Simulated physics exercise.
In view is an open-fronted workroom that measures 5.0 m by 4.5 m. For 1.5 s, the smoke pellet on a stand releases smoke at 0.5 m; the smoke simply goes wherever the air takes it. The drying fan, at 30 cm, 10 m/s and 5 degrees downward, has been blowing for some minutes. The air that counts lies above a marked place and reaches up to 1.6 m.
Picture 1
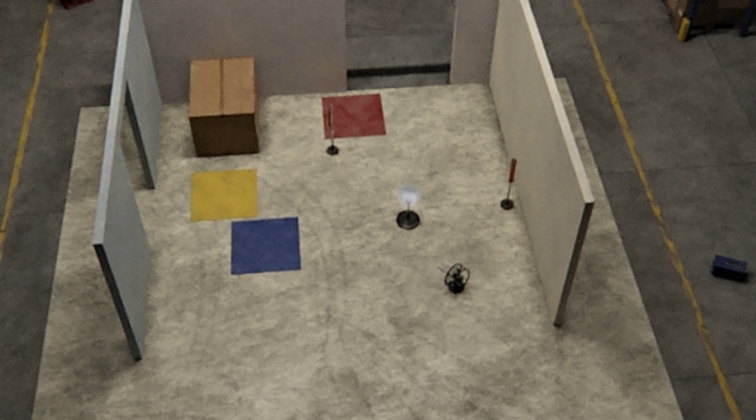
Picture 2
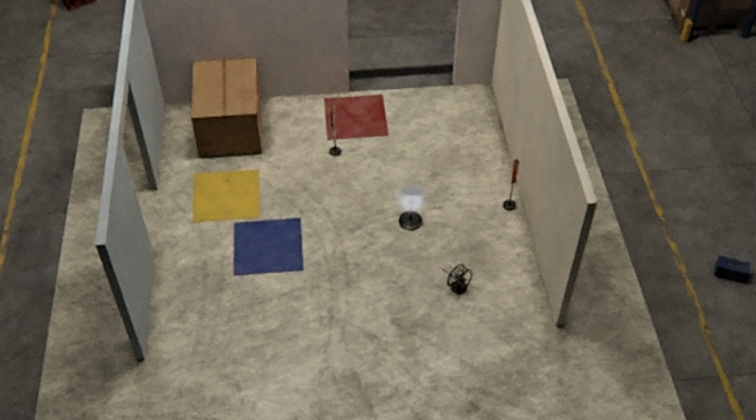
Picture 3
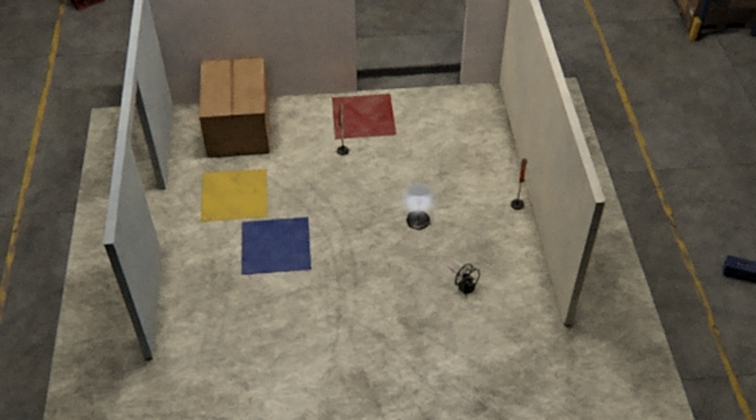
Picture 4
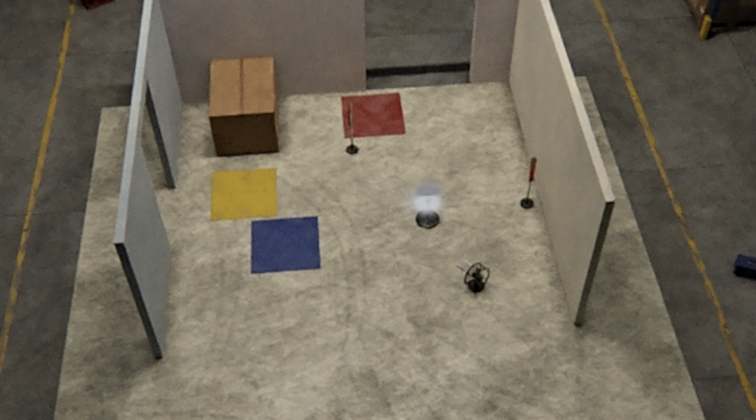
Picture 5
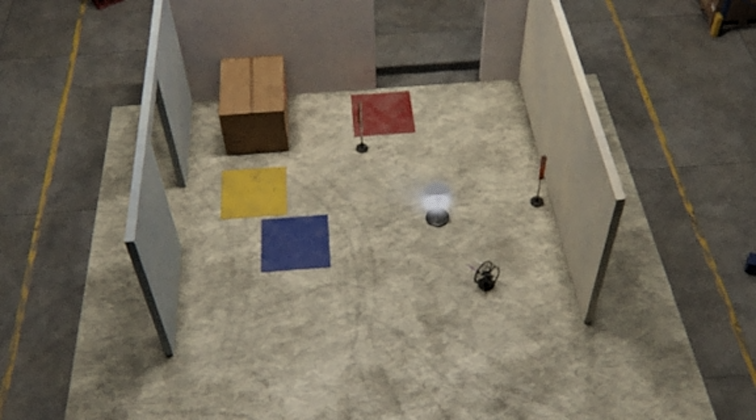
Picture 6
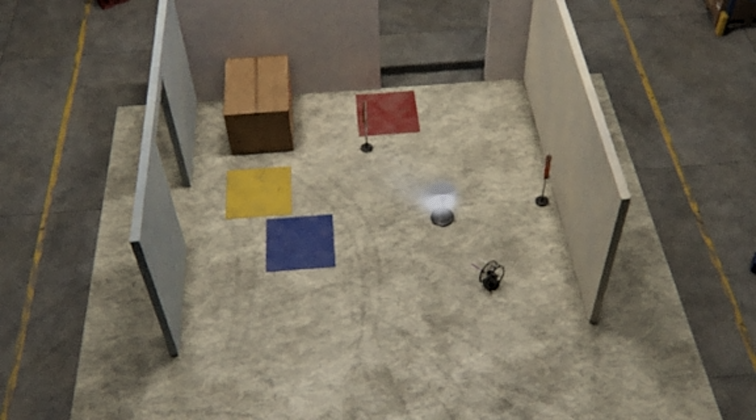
In this clip, an open-fronted workroom holds a large carton, coloured floor mats and a small dark fan, and drifts slightly rightward in view as pale smoke above a stand grows from a faint puff and spreads leftward.
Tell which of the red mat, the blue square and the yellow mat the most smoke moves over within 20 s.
The most goes over red.
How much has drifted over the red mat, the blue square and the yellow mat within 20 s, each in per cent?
Roughly 60 per cent red, 0 per cent blue, 2 per cent yellow.
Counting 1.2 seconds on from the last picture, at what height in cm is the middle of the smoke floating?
The middle is at about 20 cm above the surface.
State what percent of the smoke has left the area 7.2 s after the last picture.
About 90 %.
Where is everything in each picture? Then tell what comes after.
In the first frame, the smoke is thickest near (409, 195), the smoke pellet on a stand stands at (409, 201) and the drying fan is at (457, 277).
In the second frame, the smoke is thickest near (411, 198), the yellow mat is centred on (227, 196), the blue square is centred on (268, 246) and the red mat is centred on (356, 117).
In the third frame, the smoke is thickest near (418, 198), a ribbon ends at (521, 182) and a ribbon ends at (341, 126).
In the fourth frame, the smoke is thickest near (427, 198) and the top of a large carton is at (242, 85).
In the fifth frame, the smoke is thickest near (435, 197) and reaches out to (409, 191).
In the sixth frame, the smoke is thickest near (439, 196) and reaches out to (390, 172), a ribbon ends at (546, 179) and a ribbon ends at (364, 123).
Then, 1.2 s after the last picture, 1 % has passed over the yellow mat, 0 % over the blue square and 15 % over the red mat; 0 % has left the area, and the middle of the rest is near (383, 140).
Then, 3.2 s after the last picture, 2 % has passed over the yellow mat, 0 % over the blue square and 53 % over the red mat; 28 % has left the area, and the middle of the rest is near (406, 29).
Then, 7.2 s after the last picture, 2 % has passed over the yellow mat, 0 % over the blue square and 55 % over the red mat; 87 % has left the area.
Then, 19.2 s after the last picture, 2 % has passed over the yellow mat, 0 % over the blue square and 55 % over the red mat; 98 % has left the area.
